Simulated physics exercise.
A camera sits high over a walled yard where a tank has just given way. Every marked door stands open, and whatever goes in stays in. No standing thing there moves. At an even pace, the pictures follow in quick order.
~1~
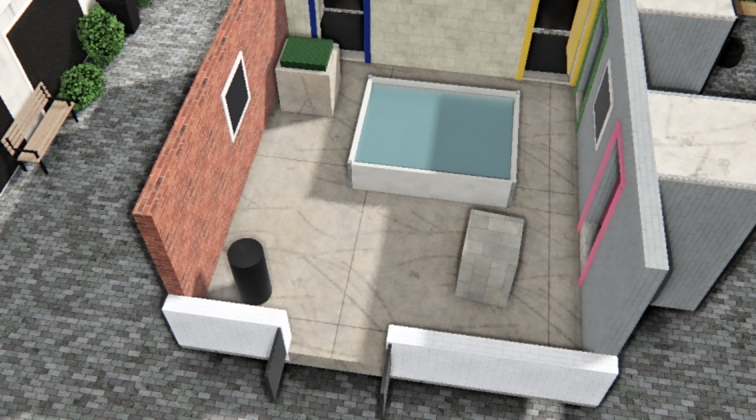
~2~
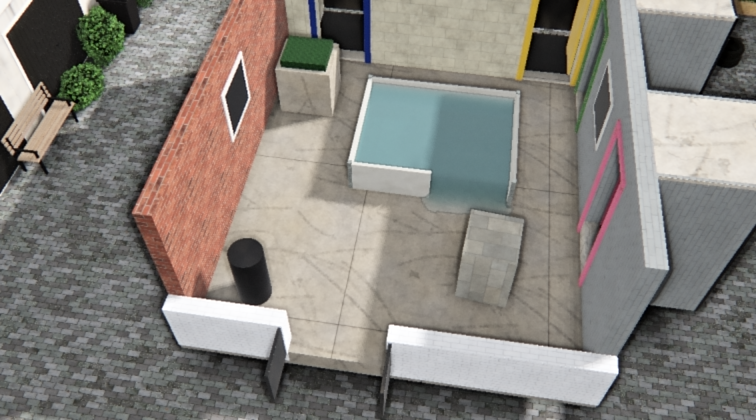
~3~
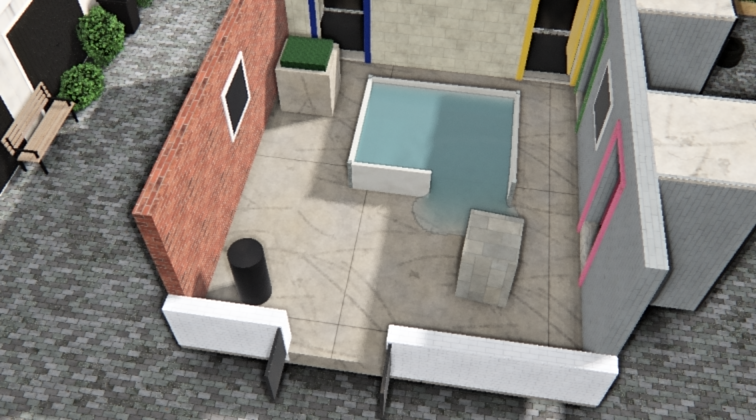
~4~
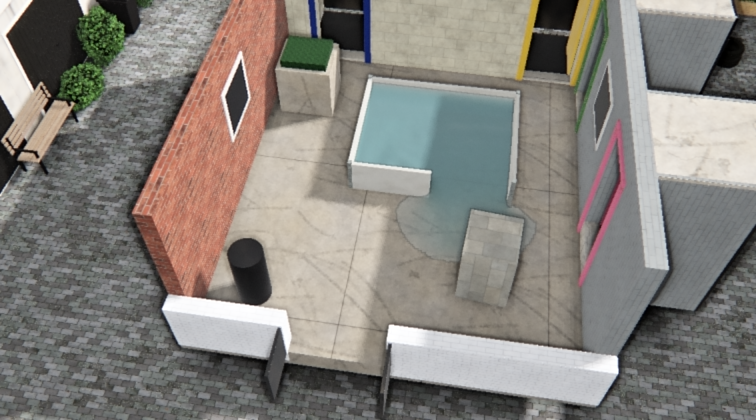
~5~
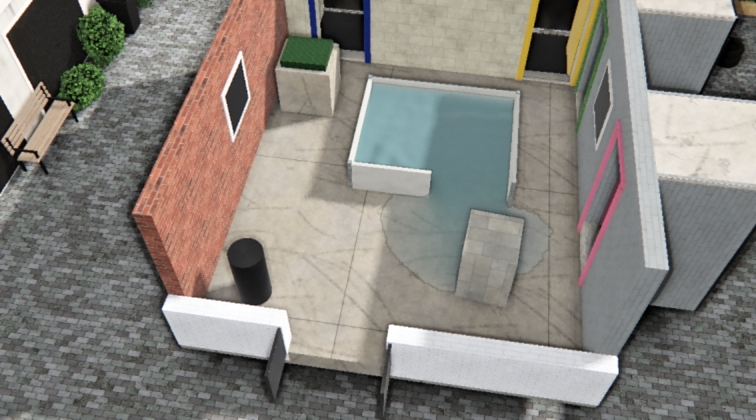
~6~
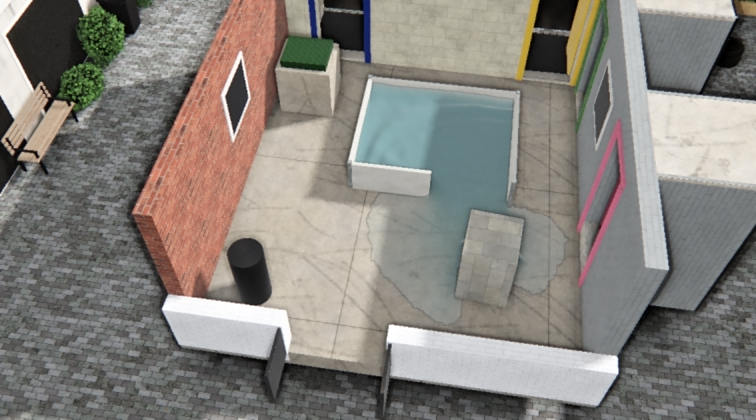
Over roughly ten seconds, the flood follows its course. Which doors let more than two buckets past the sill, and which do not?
Result: The pink door ends up within two buckets; the yellow door ends up over two buckets; the blue door ends up within two buckets; the green door ends up within two buckets.
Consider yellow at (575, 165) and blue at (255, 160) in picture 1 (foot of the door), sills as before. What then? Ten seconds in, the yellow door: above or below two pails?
The yellow door stays short.
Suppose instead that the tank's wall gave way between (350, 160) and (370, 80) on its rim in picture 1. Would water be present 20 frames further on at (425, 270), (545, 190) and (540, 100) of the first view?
Unwetted, unwetted, submerged.
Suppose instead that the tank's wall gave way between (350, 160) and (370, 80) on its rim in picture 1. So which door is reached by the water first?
It's the door marked blue.
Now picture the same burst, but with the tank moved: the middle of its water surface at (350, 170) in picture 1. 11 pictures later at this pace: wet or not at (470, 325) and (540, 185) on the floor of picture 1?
In order: Reached by the flood and not reached.
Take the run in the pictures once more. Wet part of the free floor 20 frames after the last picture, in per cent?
About 55 percent.
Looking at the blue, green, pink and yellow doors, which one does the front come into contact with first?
The pink-painted one, before the others.
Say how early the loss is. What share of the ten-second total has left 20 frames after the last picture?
Around 30 %.
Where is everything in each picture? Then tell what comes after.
In the first frame, still water in the water tank at (437, 130).
In the second frame, the front is at (426, 201), out from the gap at (469, 194).
In the third frame, the front is at (423, 221), out from the gap at (468, 194).
In the fourth frame, water pours out at (468, 195) and has run to (420, 245).
In the fifth frame, the front is at (438, 284), out from the gap at (468, 194).
In the sixth frame, the front is at (439, 316), out from the gap at (468, 194).
A moment on, water covers 25 % of the floor; the pink door wet at the sill, nothing in, the yellow door not reached, the blue door not reached, the green door not reached.
Next, water covers 35 % of the floor; the pink door under two buckets in, the yellow door not reached, the blue door not reached, the green door not reached.
Then, water covers 55 % of the floor; the pink door under two buckets in, the yellow door wet at the sill, nothing in, the blue door not reached, the green door wet at the sill, nothing in.
Later, water covers 70 % of the floor; the pink door under two buckets in, the yellow door over two buckets in, the blue door not reached, the green door wet at the sill, nothing in.
In the end, water covers 100 % of the floor; the pink door under two buckets in, the yellow door far over two buckets in, the blue door wet at the sill, nothing in, the green door wet at the sill, nothing in.
